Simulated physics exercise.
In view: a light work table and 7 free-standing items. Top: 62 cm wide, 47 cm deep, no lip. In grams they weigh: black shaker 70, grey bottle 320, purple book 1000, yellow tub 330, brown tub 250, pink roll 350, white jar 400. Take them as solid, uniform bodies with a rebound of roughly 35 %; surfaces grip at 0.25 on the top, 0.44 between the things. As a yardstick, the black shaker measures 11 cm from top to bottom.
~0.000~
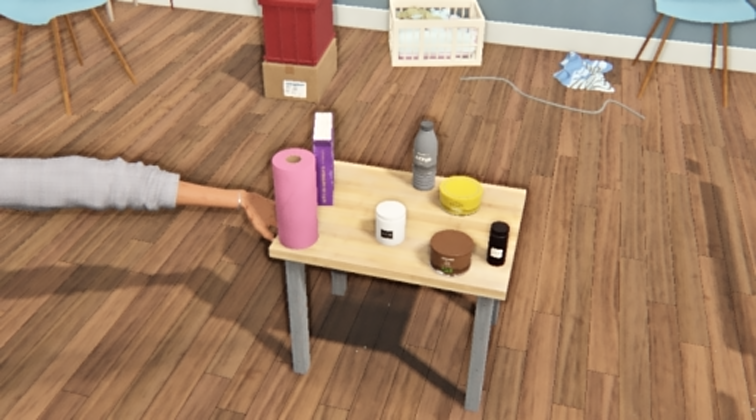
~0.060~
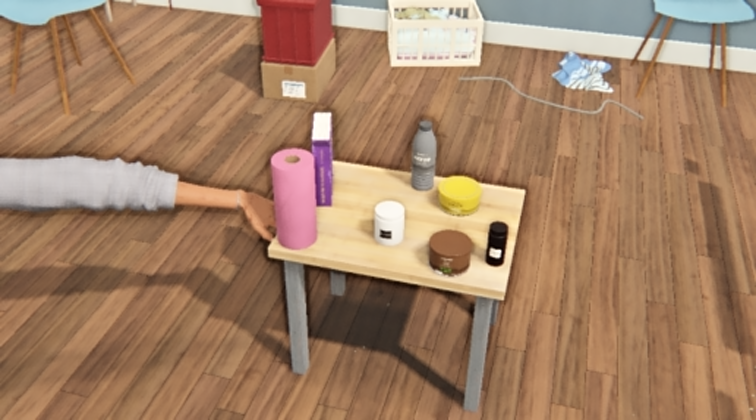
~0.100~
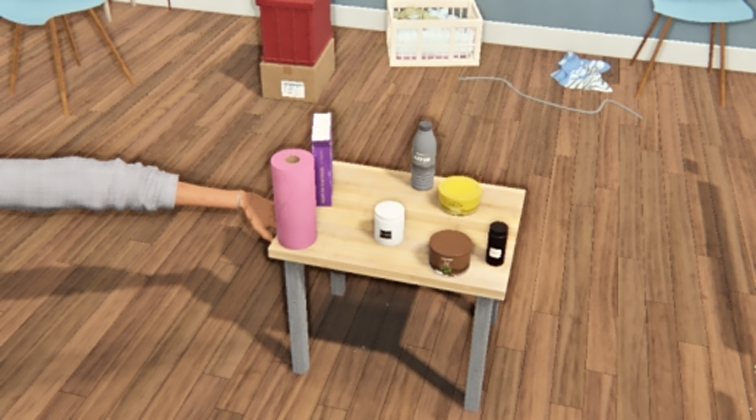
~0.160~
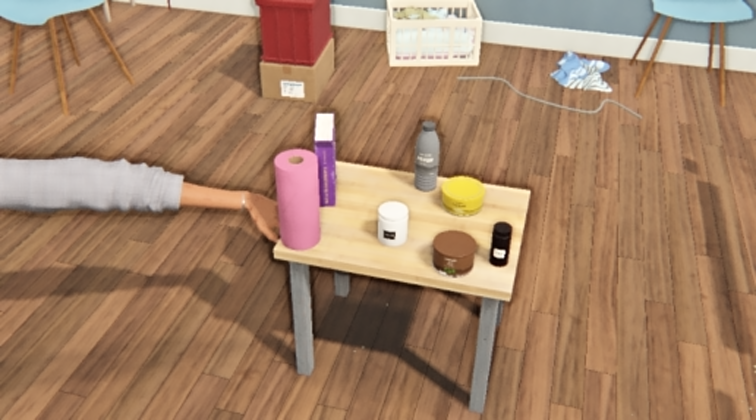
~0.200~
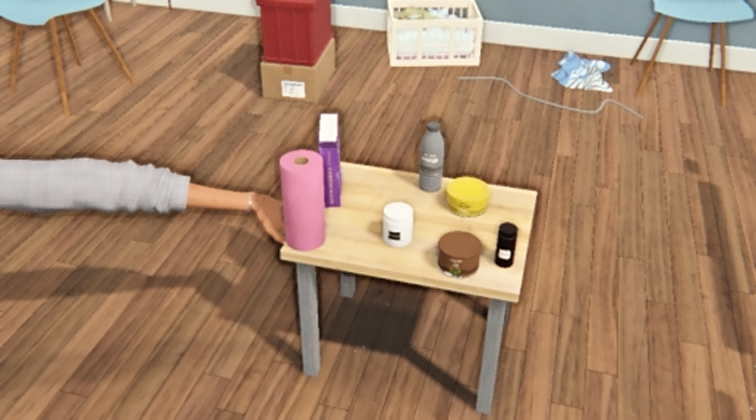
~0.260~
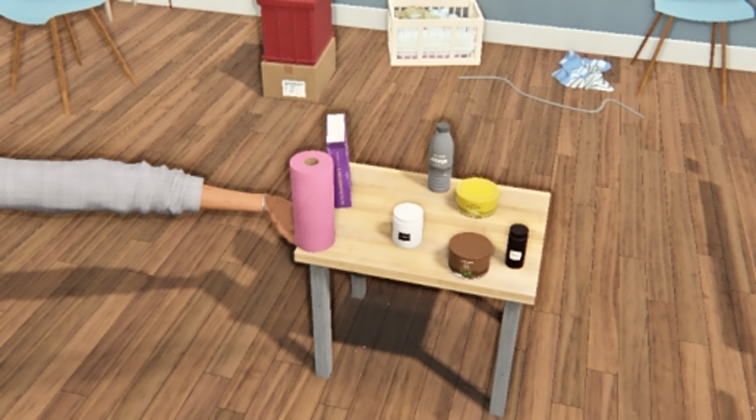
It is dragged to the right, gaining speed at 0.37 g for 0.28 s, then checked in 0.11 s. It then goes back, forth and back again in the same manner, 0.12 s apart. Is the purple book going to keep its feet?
The purple book topples.
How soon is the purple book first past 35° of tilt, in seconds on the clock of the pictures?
At about 0.6 s.
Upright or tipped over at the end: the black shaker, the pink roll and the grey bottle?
The black shaker tips over; the pink roll stays upright; the grey bottle is still upright.
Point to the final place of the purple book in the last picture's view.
Near (310, 188).
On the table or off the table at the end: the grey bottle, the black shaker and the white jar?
The grey bottle is still on the table; the black shaker finishes off the table; the white jar is still on the table.
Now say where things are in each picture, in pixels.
In the first picture, purple book (324, 159); black shaker (498, 244).
In the second picture, yellow tub (459, 196); brown tub (450, 253).
In the third picture, pink roll (295, 200); white jar (389, 224).
In the fourth picture, table shifted 2 cm; black shaker (501, 244); grey bottle (427, 156).
In the fifth picture, table shifted 4 cm; purple book (331, 160); yellow tub (467, 197).
In the sixth picture, table shifted 7 cm; purple book (340, 161) tilted 4°; pink roll (313, 202) 2 cm from its spot.
By 0.86 s, table shifted 5 cm; black shaker now off the table; purple book on its side near (364, 197); white jar 13 cm from its spot.
By 1.56 s, table shifted 20 cm; purple book on its side near (374, 198); grey bottle 7 cm from its spot; white jar 7 cm from its spot.
When it is over (2.7 s), off the table and tipped over, black shaker; off the table but upright, brown tub; lying over on the table, purple book; not toppled but over 5 cm from the start, grey bottle, yellow tub, pink roll and white jar. End places, in pixels of the last picture, purple book near (310, 188).
